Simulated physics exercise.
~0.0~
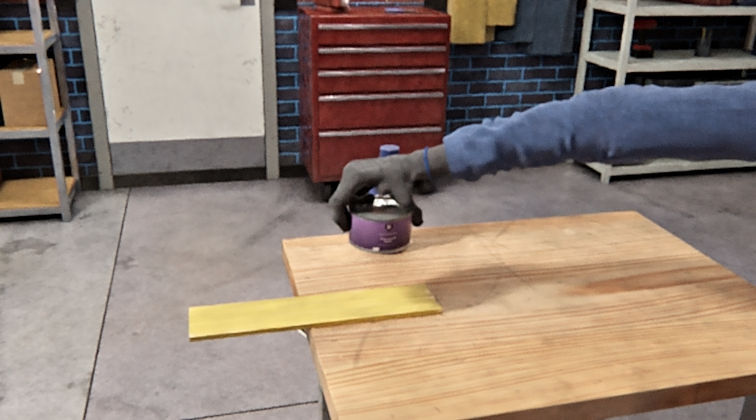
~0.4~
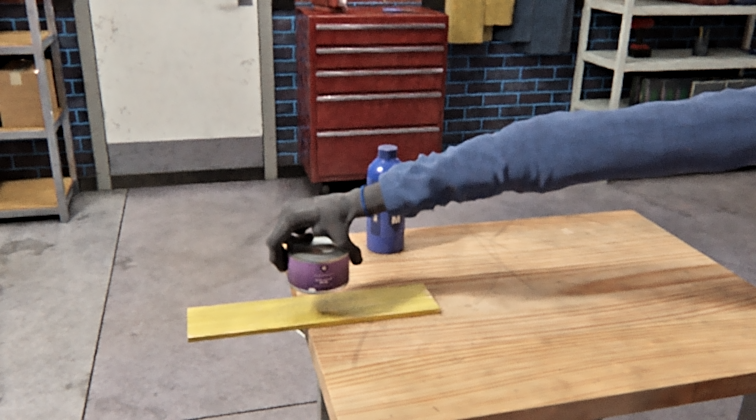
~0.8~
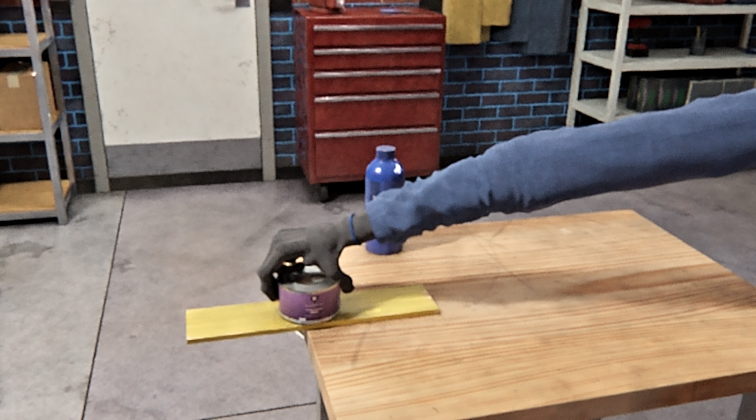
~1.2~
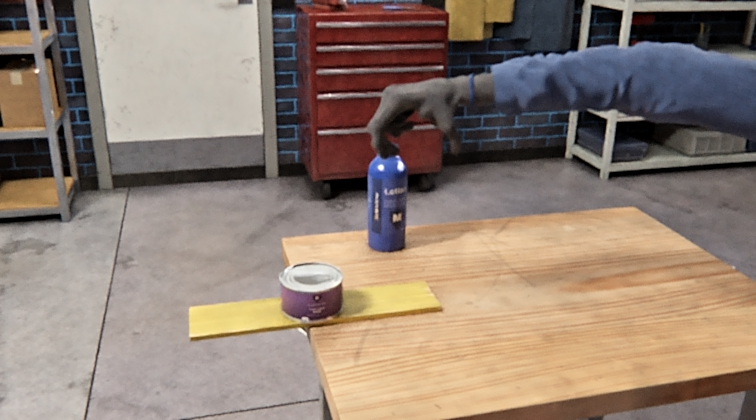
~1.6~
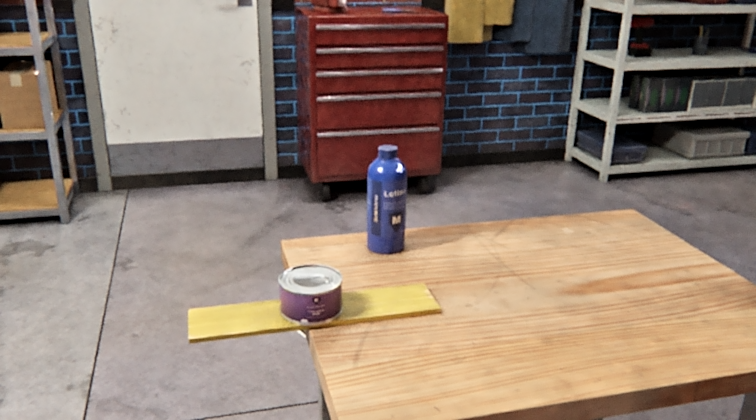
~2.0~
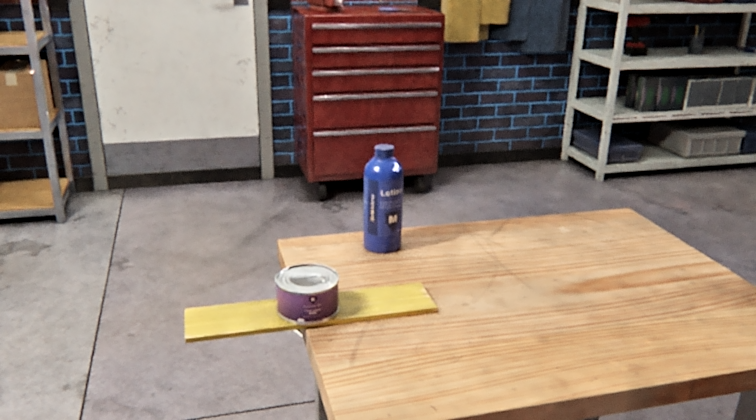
A gloved hand lowering a purple tub onto a yellow board overhanging a wooden table, then letting go, the board staying balanced.
